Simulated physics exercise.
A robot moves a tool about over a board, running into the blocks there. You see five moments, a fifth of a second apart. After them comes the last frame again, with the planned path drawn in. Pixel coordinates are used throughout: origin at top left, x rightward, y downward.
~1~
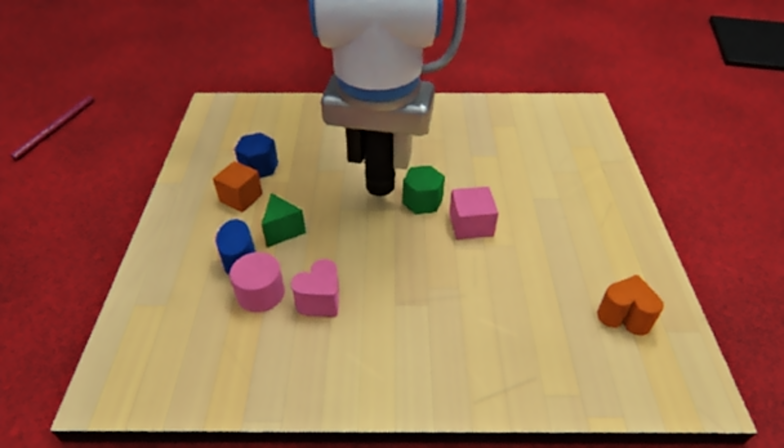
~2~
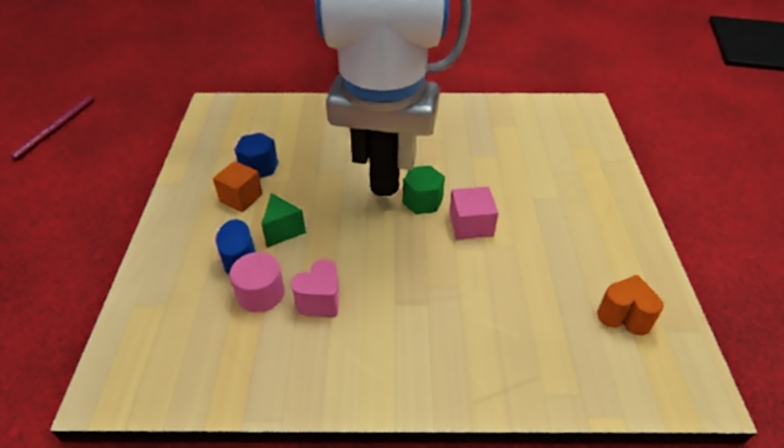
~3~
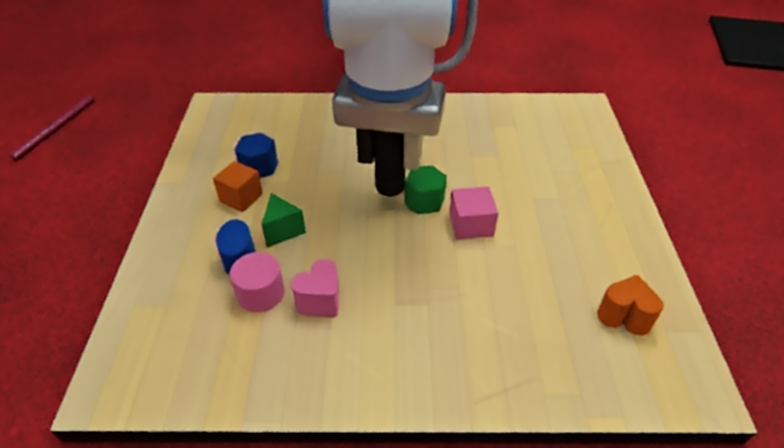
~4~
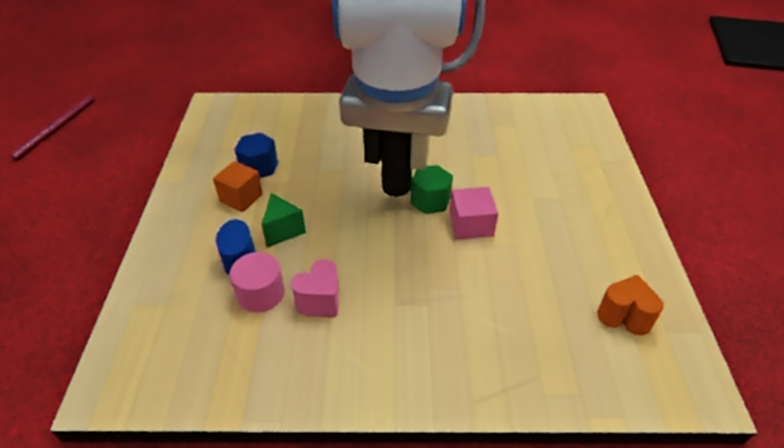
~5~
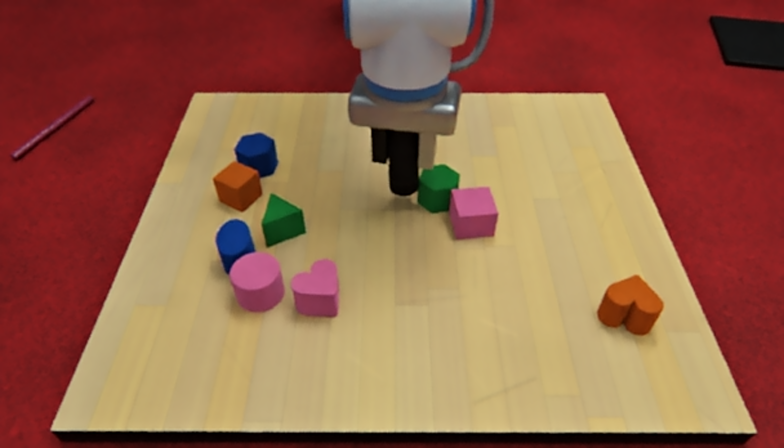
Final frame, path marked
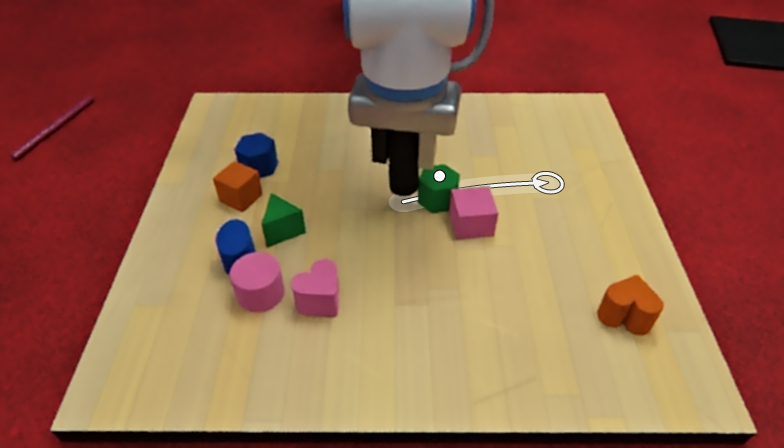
The clip opens on a wooden board scattered with colourful blocks, a robot arm's dark tool standing just left of a green hexagonal block. The tool slides slowly right, meets the green block and nudges it a short way toward the pink square block, while the other blocks stay still.
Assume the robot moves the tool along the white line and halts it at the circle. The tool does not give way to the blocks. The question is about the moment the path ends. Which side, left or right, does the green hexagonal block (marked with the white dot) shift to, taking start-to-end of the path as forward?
The right.
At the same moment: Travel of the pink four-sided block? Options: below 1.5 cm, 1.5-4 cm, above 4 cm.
Travel: Within 1.5 cm.
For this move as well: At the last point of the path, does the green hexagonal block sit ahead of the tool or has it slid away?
It is no longer ahead.
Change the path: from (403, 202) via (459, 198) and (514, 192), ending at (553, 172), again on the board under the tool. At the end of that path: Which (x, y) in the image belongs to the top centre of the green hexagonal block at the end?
Pixel (575, 134).
Path on the board, from (403, 202) over (475, 188) to (548, 183); the dot is on the green hexagonal block.
The first path, step by step. One third of the way, tool (453, 177); green hexagonal block (490, 172), turned 25° clockwise.
Two thirds of the way, tool (503, 171); green hexagonal block (533, 176), turned 80° clockwise.
At the end, tool (552, 168); green hexagonal block (556, 182), turned 130° clockwise; pink four-sided block in place.
